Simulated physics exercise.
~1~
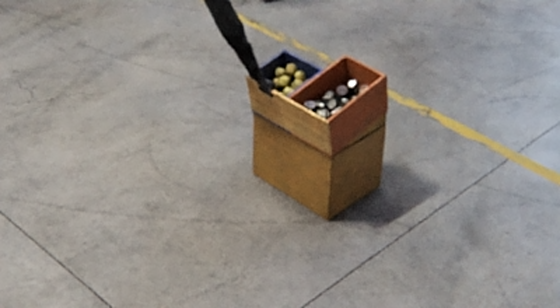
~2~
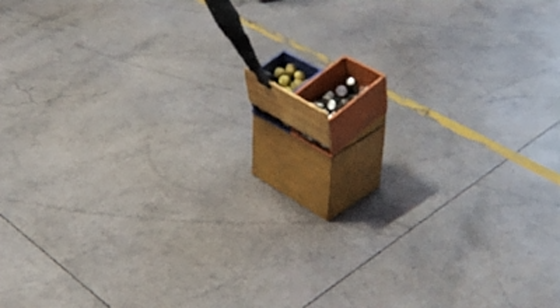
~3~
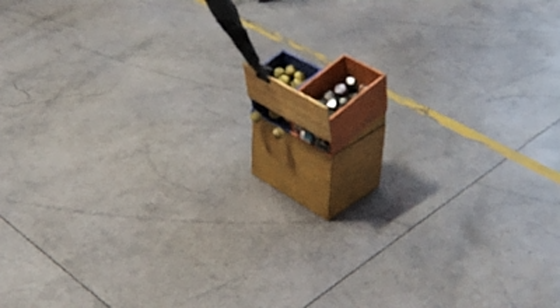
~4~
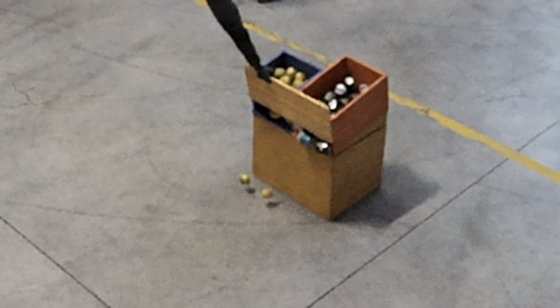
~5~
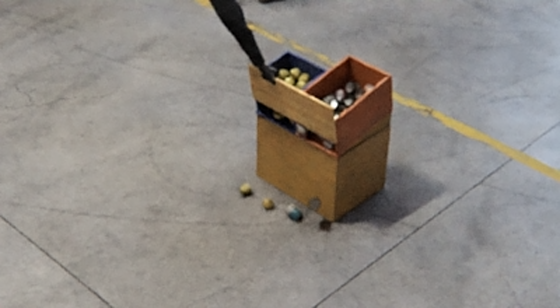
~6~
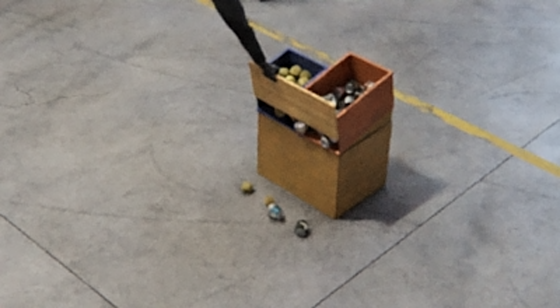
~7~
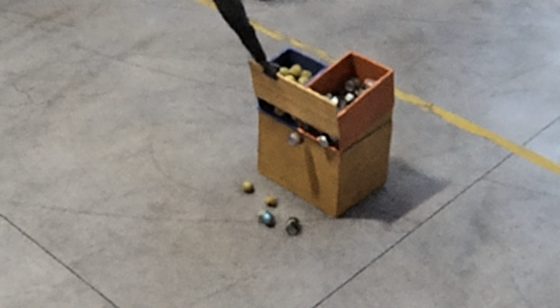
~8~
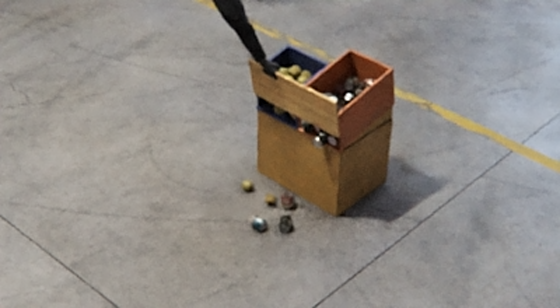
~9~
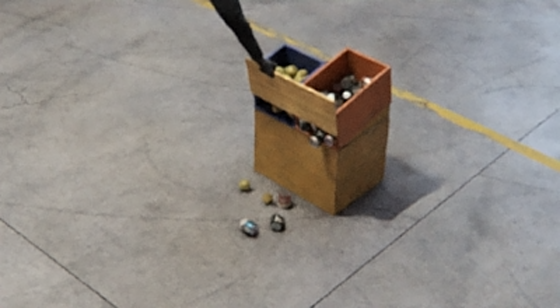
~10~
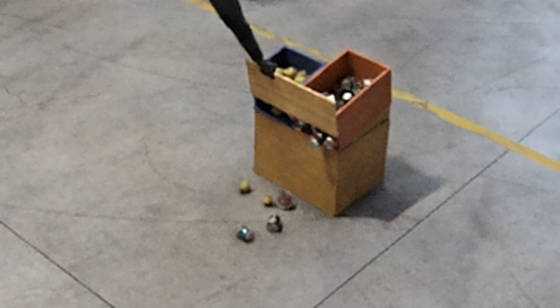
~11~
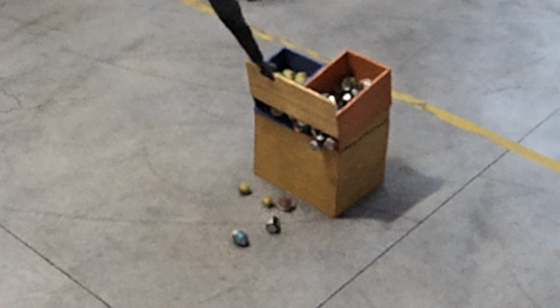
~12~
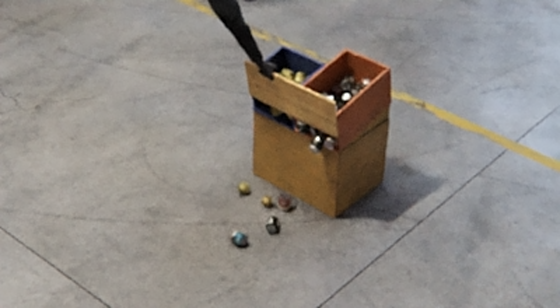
To begin with, a wooden box stands on a grey concrete floor near a yellow line, topped by an orange and a blue compartment holding small round cans and yellow apples, while a dark arm grips its front panel. The arm raises the panel, opening a dark gap beneath it. Two yellow pieces slip out first and drop to the floor. A few cans follow from the orange side, tumbling down and rolling slightly forward. The flow then stops, with the panel still held up, most of the load inside and several cans crowded at the gap.
